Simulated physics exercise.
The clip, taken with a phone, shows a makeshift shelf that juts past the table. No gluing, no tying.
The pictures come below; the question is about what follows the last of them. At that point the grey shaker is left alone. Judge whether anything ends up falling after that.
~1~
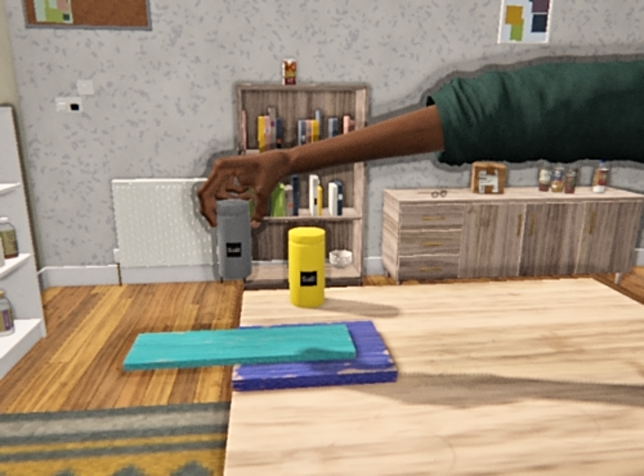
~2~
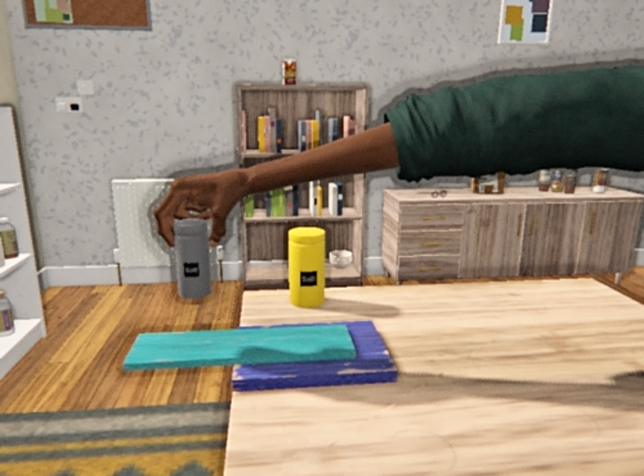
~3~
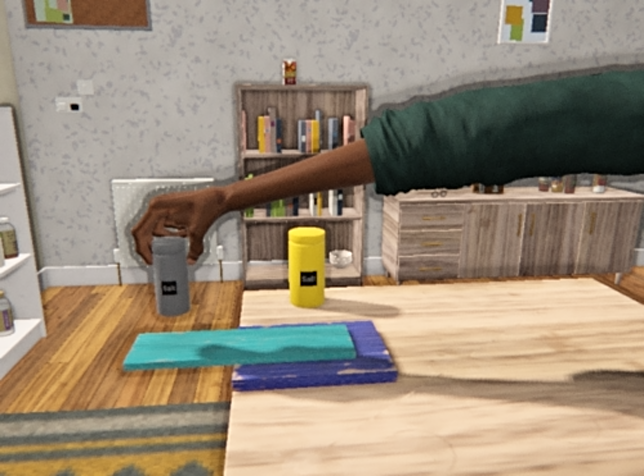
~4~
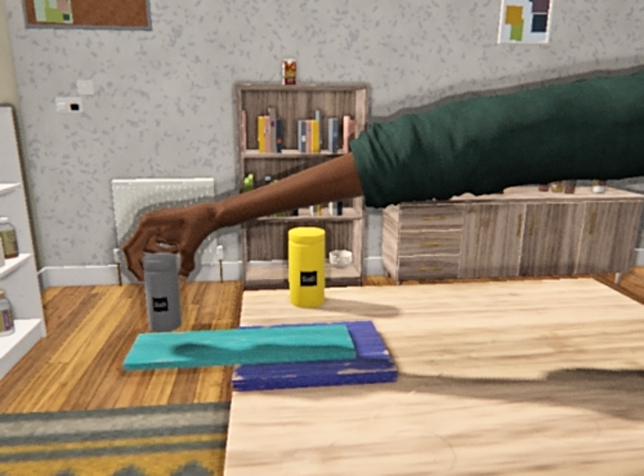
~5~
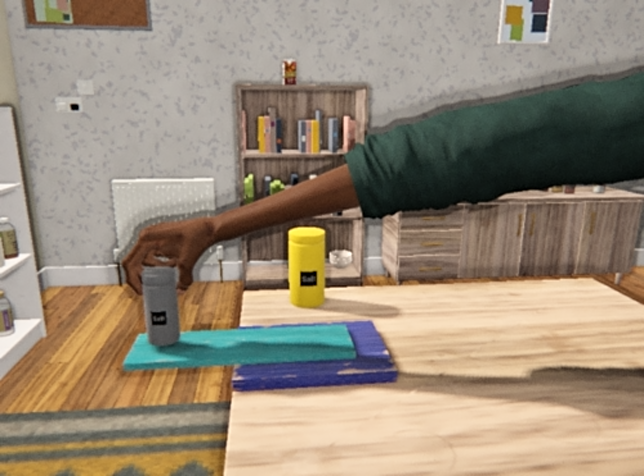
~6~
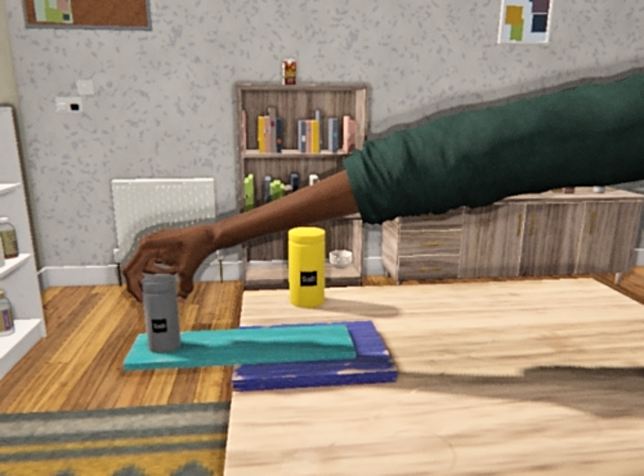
Plummets.
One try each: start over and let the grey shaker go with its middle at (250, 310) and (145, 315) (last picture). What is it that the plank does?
In case one it stays where it is, while in case two it tumbles.
Then, 0.60 s past the last view, turquoise plank and grey shaker now down on the floor or falling.
Then, 0.80 s past the last view, things are still on the move.
Finally, down on the floor or falling, turquoise plank and grey shaker; the other 2 still in place. The plank comes down.
